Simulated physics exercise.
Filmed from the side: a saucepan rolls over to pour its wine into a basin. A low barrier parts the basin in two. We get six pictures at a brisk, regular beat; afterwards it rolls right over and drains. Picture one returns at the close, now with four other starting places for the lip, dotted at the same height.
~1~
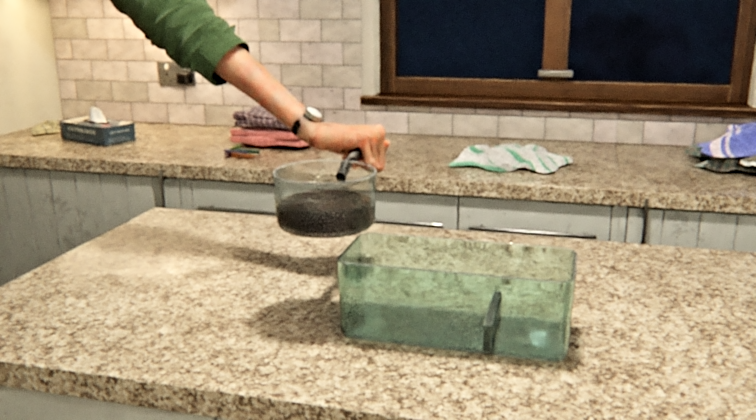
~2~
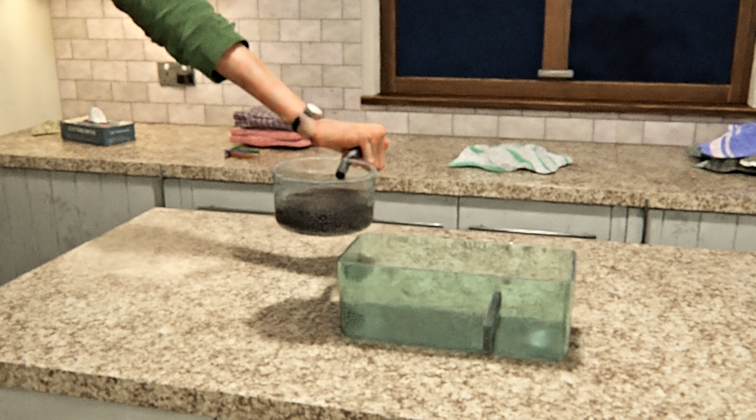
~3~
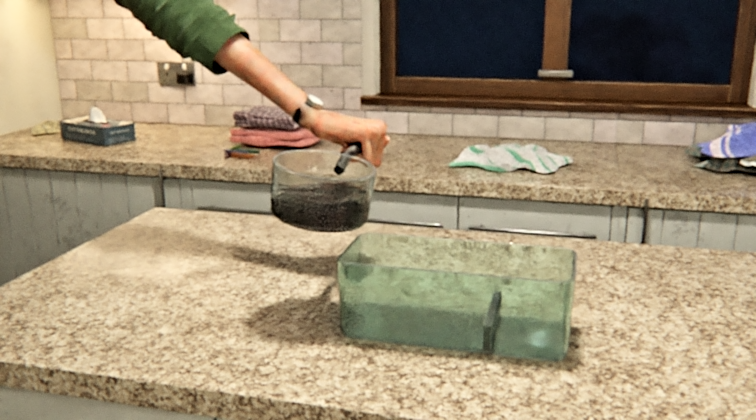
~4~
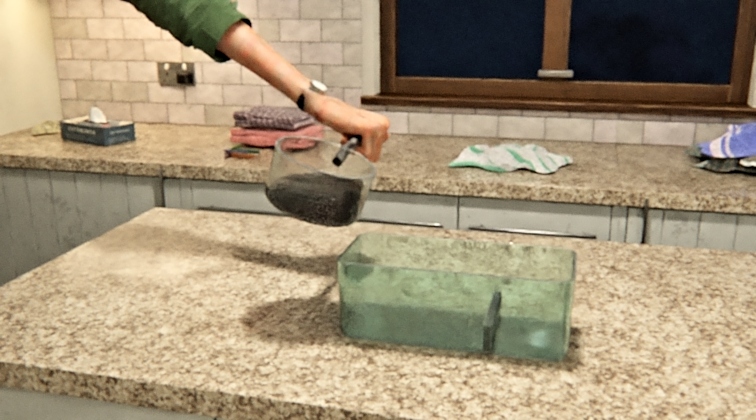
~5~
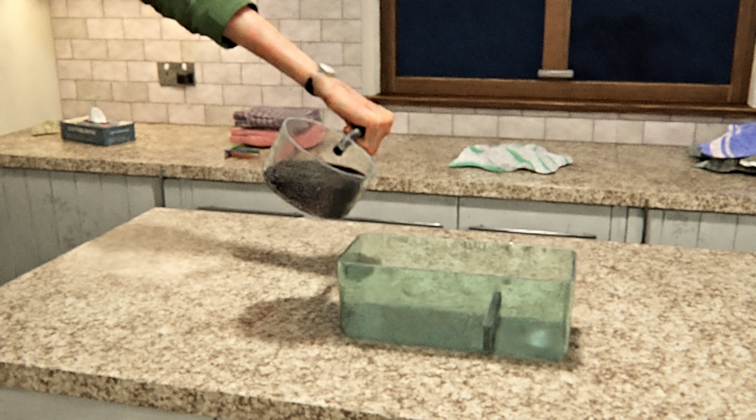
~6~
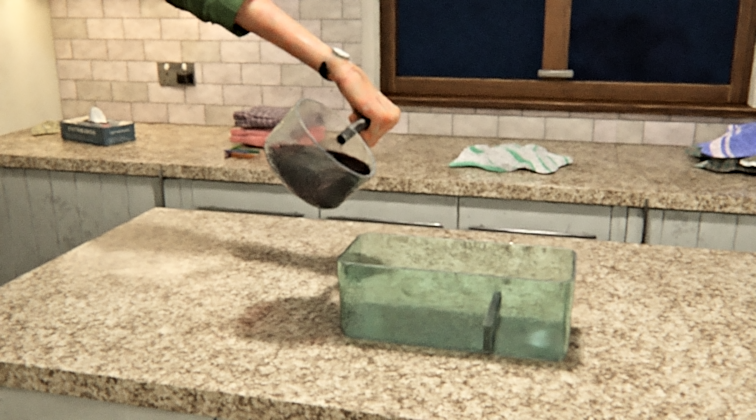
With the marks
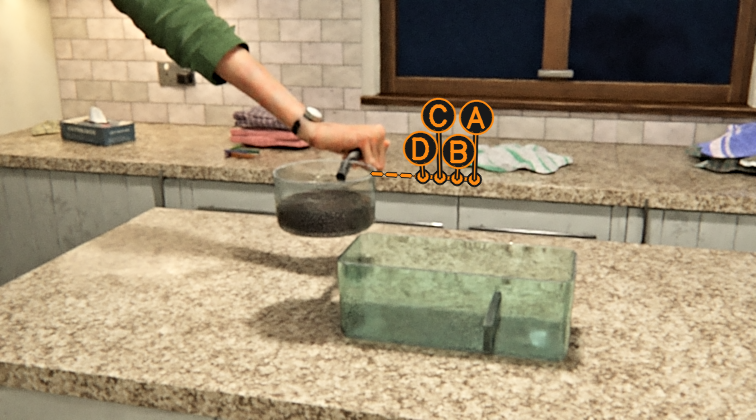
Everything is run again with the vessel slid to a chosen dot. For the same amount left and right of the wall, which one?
Choose D.
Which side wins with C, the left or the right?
More ends on the right.
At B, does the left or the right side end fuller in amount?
The right side.
In orange, A at (474, 179); B at (457, 178); C at (439, 177); D at (422, 176).
With A, about 34 % ends left of the wall and 62 % right of it; 4 % is lost outside.
With B, about 15 % ends left of the wall and 79 % right of it; 6 % is lost outside.
With C, about 18 % ends left of the wall and 78 % right of it; 4 % is lost outside.
With D, about 51 % ends left of the wall and 46 % right of it; 3 % is lost outside.
